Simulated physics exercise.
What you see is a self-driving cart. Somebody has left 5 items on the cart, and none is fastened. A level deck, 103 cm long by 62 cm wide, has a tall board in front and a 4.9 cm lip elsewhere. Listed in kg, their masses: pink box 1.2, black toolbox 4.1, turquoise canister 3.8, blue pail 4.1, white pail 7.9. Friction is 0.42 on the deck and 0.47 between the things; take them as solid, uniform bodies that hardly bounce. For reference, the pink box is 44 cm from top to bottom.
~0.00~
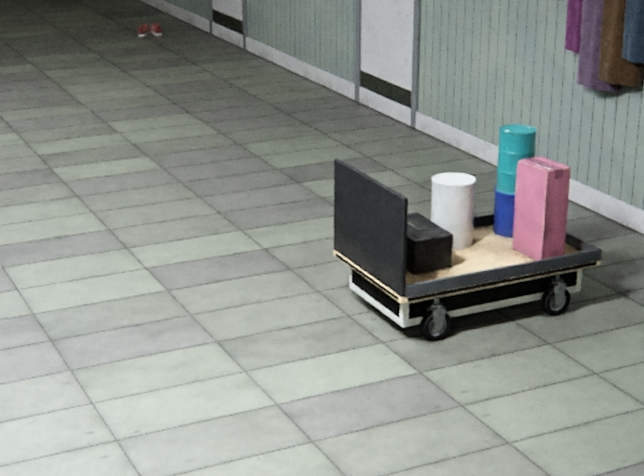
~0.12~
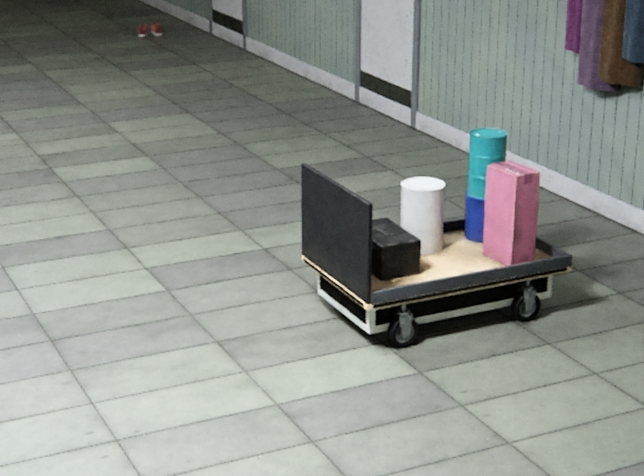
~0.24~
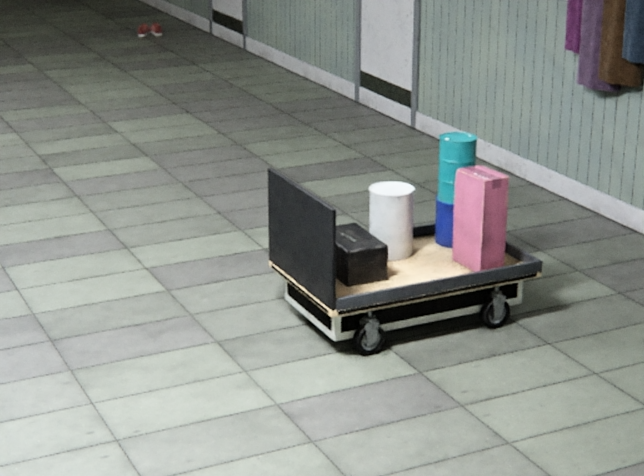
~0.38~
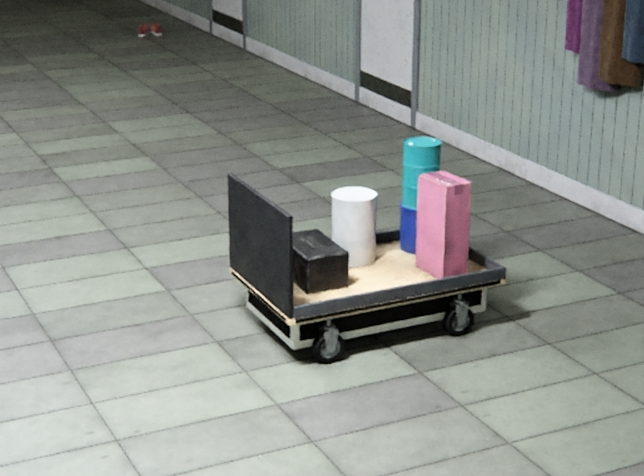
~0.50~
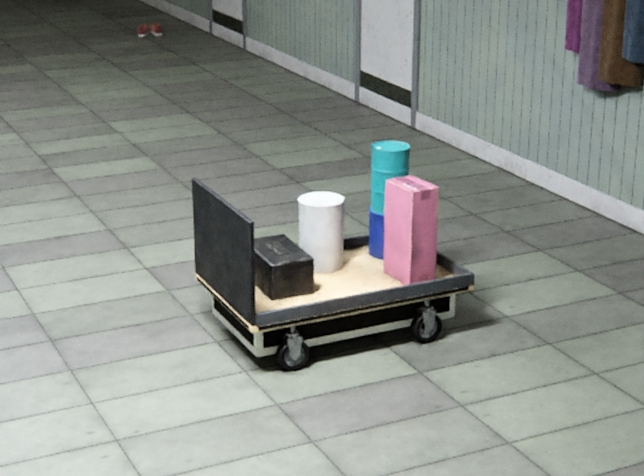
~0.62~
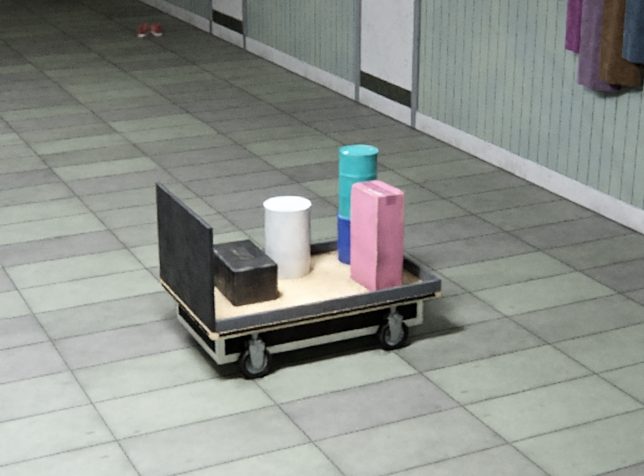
A low cart carrying a pink box, a black box, a white container and a turquoise one stacked on a blue one rolled steadily leftward across the tiled floor, its load staying in place.
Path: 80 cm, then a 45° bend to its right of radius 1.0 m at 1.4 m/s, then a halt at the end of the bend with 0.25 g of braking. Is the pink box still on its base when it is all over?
Most likely it remains on its feet.
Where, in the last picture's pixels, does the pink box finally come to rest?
At pixel (47, 229) or so, give or take.
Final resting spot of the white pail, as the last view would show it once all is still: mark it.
Rest position, about (28, 214) px.
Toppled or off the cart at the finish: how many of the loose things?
Altogether, 0.
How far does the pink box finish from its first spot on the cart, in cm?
It ends about 0 centimetres from where it started.
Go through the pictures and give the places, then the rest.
In the first frame, cart has run 0 cm; pink box (541, 209); black toolbox (416, 242).
In the second frame, cart has run 17 cm; white pail (422, 216).
In the third frame, cart has run 34 cm; black toolbox (351, 253); turquoise canister (457, 168).
In the fourth frame, cart has run 53 cm; white pail (354, 227).
In the fifth frame, cart has run 70 cm; black toolbox (278, 266); turquoise canister (390, 178).
In the sixth frame, cart has run 87 cm; pink box (377, 236).
Around 0.82 s, cart has run 115 cm, turned 11°.
Around 1.02 s, cart has run 143 cm, turned 27°.
Around 1.22 s, cart has run 171 cm, turned 42°.
Around 1.52 s, cart has run 209 cm, turned 45°.
Finally (2.4 s), all 5 still in place (within 10 cm). In the last view, pink box near (47, 229).
